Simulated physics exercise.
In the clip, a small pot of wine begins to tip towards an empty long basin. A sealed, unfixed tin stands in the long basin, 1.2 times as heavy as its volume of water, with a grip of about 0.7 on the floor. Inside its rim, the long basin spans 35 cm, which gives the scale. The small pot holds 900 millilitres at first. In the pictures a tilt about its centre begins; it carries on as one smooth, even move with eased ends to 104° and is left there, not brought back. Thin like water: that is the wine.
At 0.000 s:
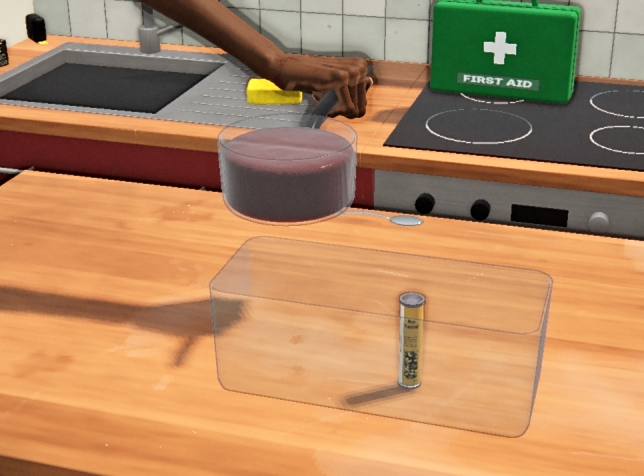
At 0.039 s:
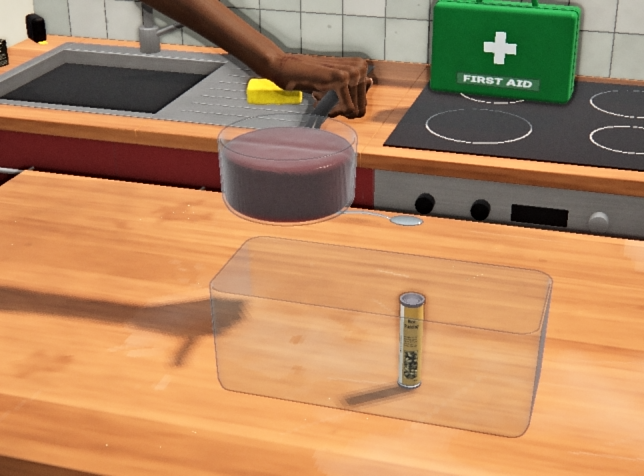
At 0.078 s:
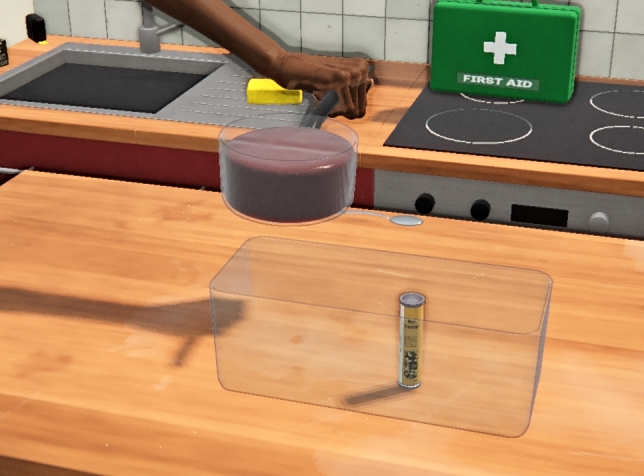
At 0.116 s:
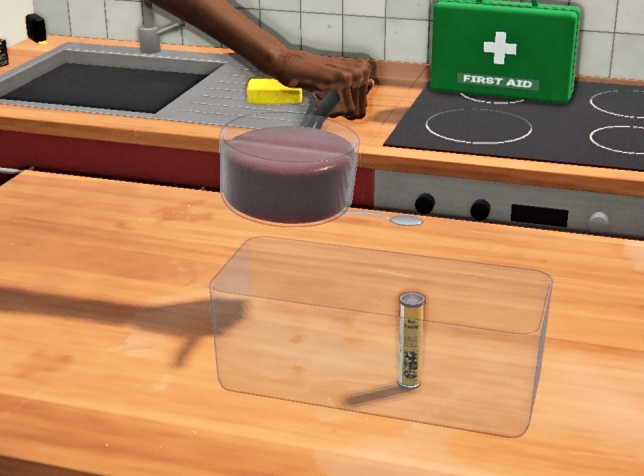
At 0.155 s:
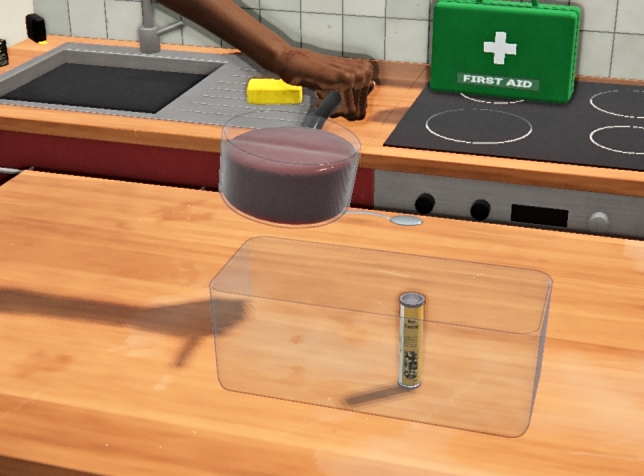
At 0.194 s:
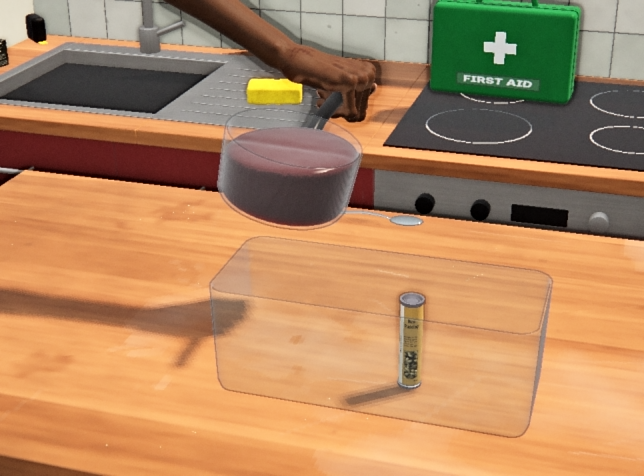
A clear pot of dark wine, held by a hand, tilts slightly rightward above a basin.
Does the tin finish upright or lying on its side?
It finishes lying on its side.
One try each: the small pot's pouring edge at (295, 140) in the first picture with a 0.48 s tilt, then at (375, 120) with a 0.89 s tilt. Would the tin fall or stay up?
The tin stays vertical the first time and stays vertical the second time.
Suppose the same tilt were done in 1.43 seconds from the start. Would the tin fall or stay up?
After the tilt, the tin is still standing.
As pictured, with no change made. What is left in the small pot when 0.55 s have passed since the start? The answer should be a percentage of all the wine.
About 54 per cent.
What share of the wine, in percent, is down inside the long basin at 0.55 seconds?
Close to 14 in a hundred.
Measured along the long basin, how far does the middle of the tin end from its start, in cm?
Around 6.5 cm.
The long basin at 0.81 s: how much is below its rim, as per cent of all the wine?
84 %, more or less.
After 0.55 s the tilt is 72° and 53 per cent is still to pour; the tin stands where it began.
After 0.81 s the tilt is 103° and 9 per cent is still to pour; the tin leans 5°.
After 1.08 s the tilt is 104° and 1 per cent is still to pour; the tin leans 47°.
After 1.37 s the tilt is 104° and 0 per cent is still to pour; the tin lies on its side.
In the end the tin lies on its side.
